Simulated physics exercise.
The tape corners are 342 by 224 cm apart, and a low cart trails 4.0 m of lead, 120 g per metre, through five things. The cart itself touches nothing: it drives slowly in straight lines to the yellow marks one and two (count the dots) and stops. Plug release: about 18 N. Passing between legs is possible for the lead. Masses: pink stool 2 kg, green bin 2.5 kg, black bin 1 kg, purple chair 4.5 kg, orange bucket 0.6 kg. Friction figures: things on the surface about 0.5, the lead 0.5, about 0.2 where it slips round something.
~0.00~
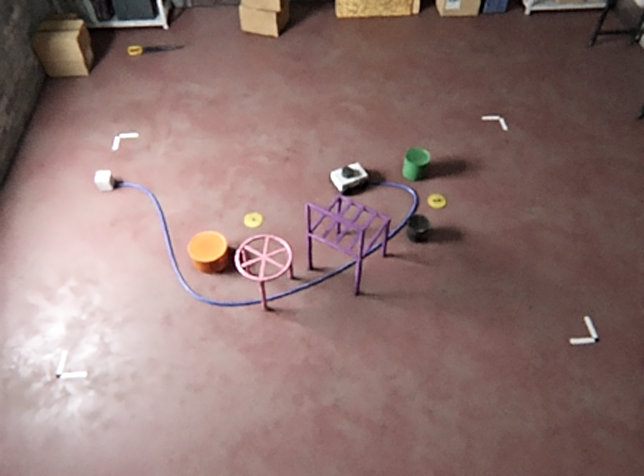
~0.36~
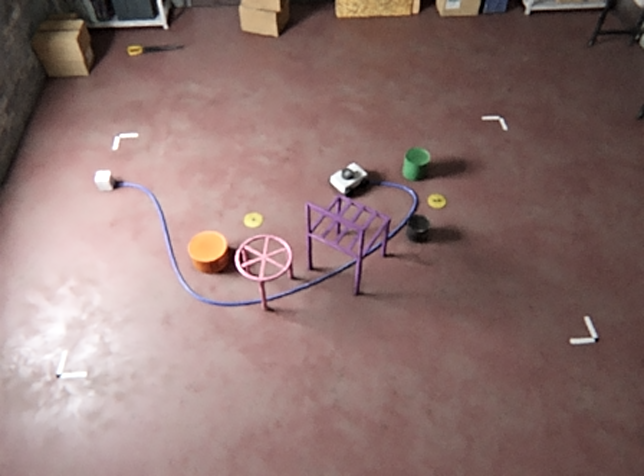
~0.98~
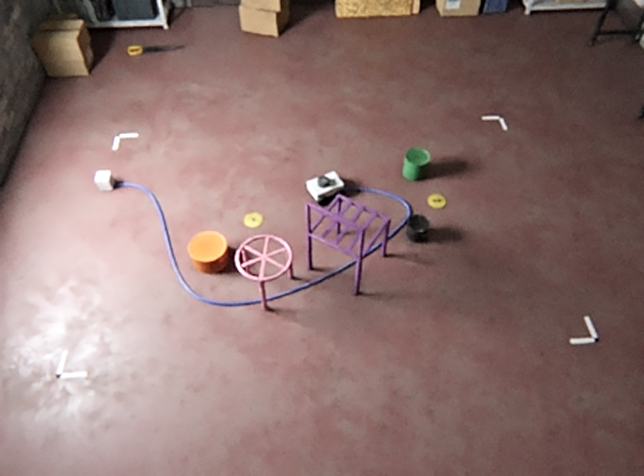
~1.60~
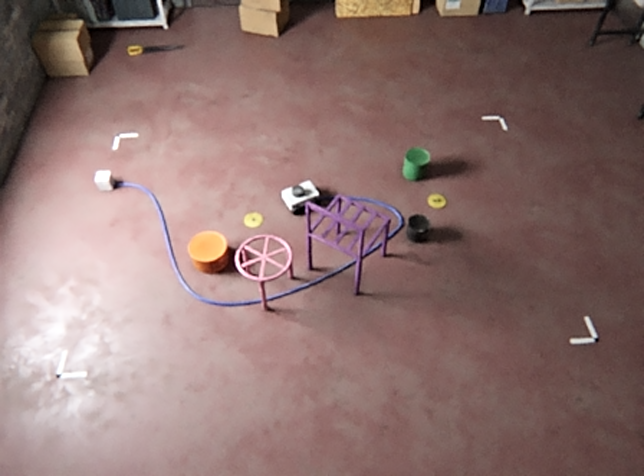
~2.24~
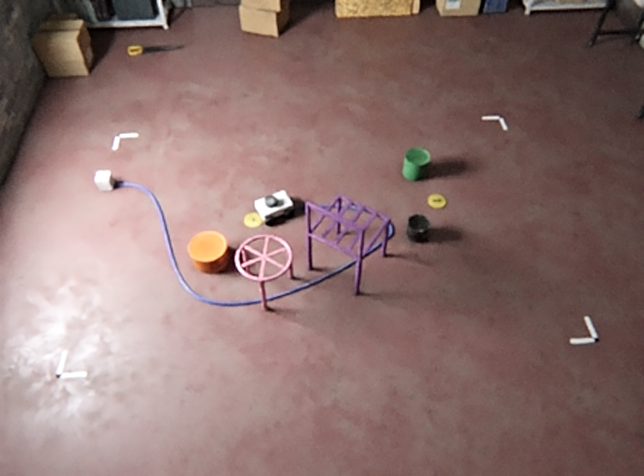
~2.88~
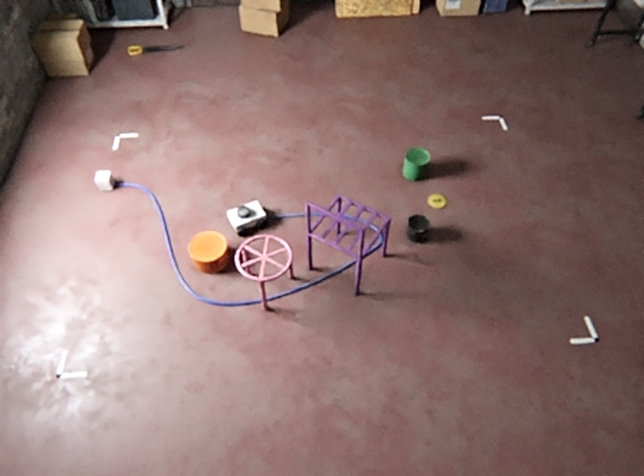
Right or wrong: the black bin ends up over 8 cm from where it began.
Wrong.
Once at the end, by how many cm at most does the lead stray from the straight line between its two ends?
I'd say somewhere around 100 cm at its widest.
After 4.0 s, cart at (302, 214), lead slack at the fixed end; nothing else has moved.
After 5.0 s, cart at (351, 209), lead slack at the fixed end; nothing else has moved.
After 6.1 s, cart at (400, 204), lead slack at the fixed end; nothing else has moved.
After 7.2 s, cart at (437, 200), lead slack at the fixed end; nothing else has moved.
After 7.6 s, cart at (437, 200), lead slack at the fixed end; black bin 0 cm off its start at (419, 223).
